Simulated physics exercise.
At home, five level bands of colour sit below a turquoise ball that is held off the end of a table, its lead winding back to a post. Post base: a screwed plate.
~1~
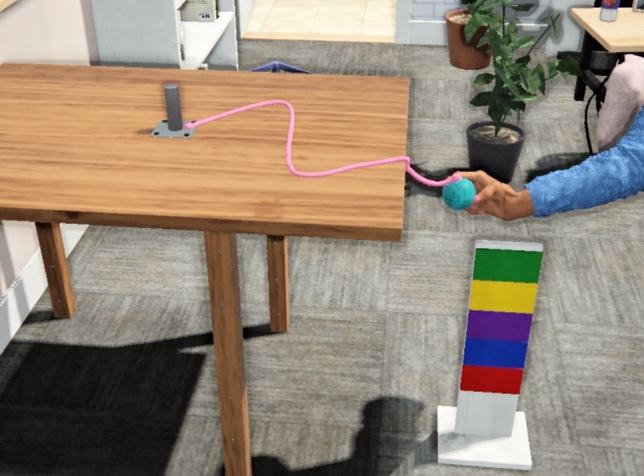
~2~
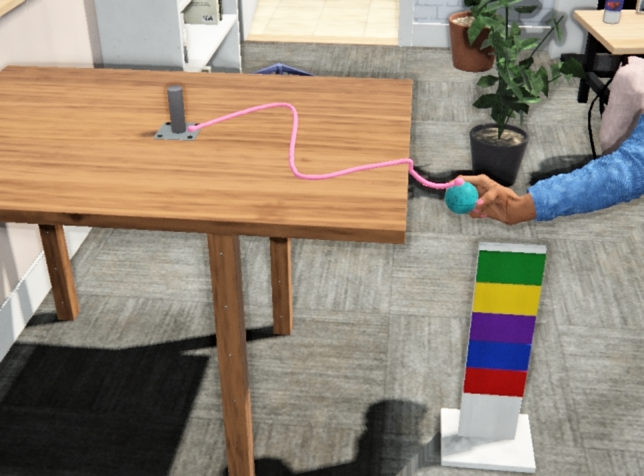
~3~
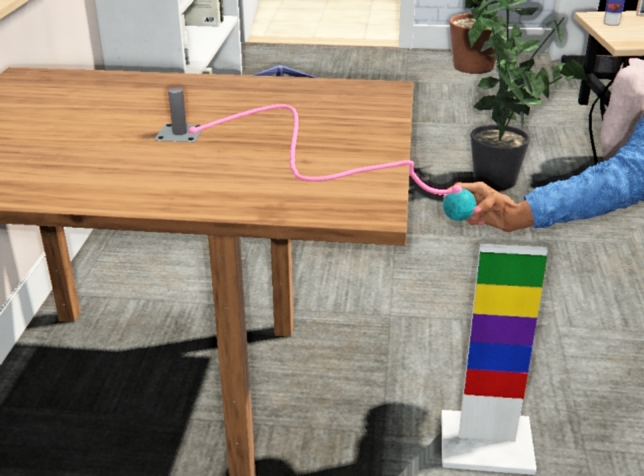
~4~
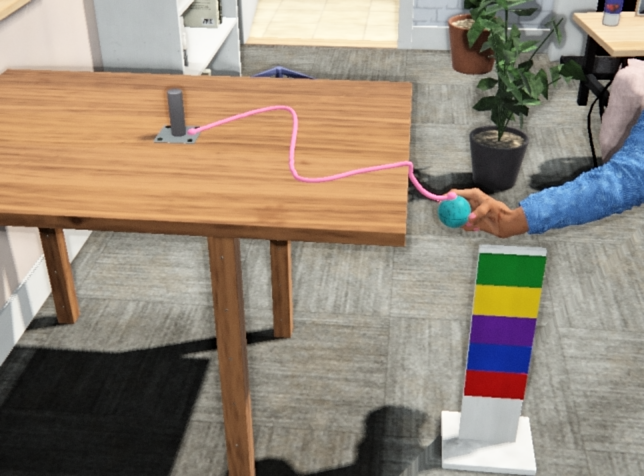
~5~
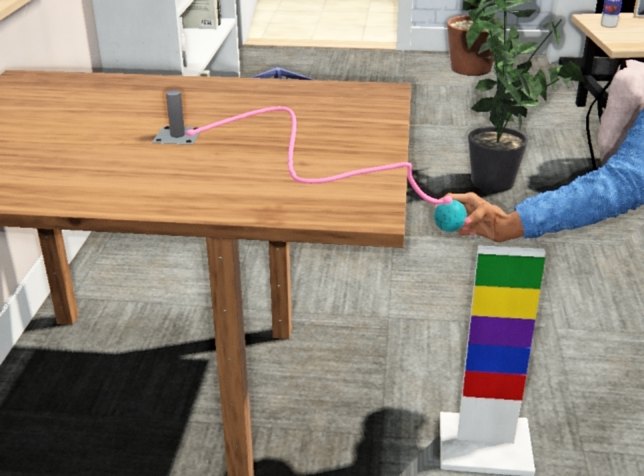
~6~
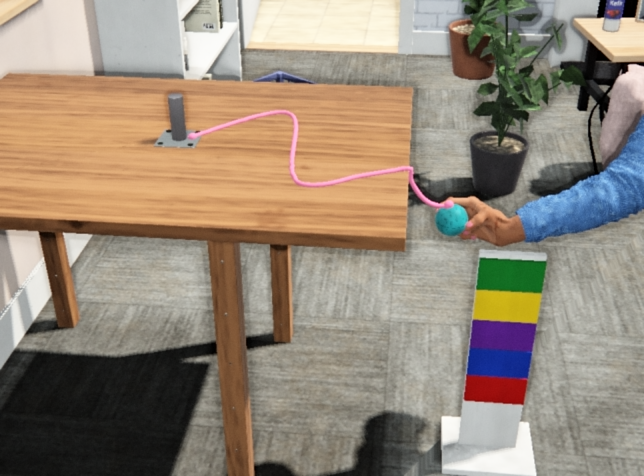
Turquoise ball on a pink cord being lowered slightly by a hand beside a wooden table, near a colour-banded stand.
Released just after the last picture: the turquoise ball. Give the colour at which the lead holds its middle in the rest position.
The lead holds it at red.
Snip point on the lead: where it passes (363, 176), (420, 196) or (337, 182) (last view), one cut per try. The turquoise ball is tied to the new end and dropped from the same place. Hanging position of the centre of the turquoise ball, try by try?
Try by try, the places come out as (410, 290), (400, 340) and (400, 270).
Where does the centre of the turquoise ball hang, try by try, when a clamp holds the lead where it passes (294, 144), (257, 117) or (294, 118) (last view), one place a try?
Approximately (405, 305), (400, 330) and (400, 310), respectively.
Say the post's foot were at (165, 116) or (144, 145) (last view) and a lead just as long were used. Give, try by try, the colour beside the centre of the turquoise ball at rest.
Try one - blue; try two - blue.
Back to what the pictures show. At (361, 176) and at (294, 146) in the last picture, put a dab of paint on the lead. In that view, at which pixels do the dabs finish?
End points: Roughly (399, 259); roughly (396, 147).
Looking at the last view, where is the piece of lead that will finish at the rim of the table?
You'd find it at roughly (292, 153).
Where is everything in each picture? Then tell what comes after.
In the first picture, turquoise ball (459, 194); green (507, 267); yellow (503, 298); purple (499, 327); blue (495, 354); red (491, 381).
In the second picture, turquoise ball (462, 198); lead through (225, 119) (290, 107) (293, 138) (297, 175) (378, 166).
In the third picture, turquoise ball (459, 205).
In the fourth picture, turquoise ball (454, 211); lead through (225, 122) (290, 110) (293, 141) (298, 178) (378, 169).
In the fifth picture, turquoise ball (450, 216).
In the sixth picture, turquoise ball (452, 220); lead through (225, 126) (291, 115) (294, 146) (298, 183) (379, 173).
Soon after, ball near (386, 349); level with red.
Then, ball near (403, 353); level with red.
At rest, ball near (394, 352); level with red. At red.
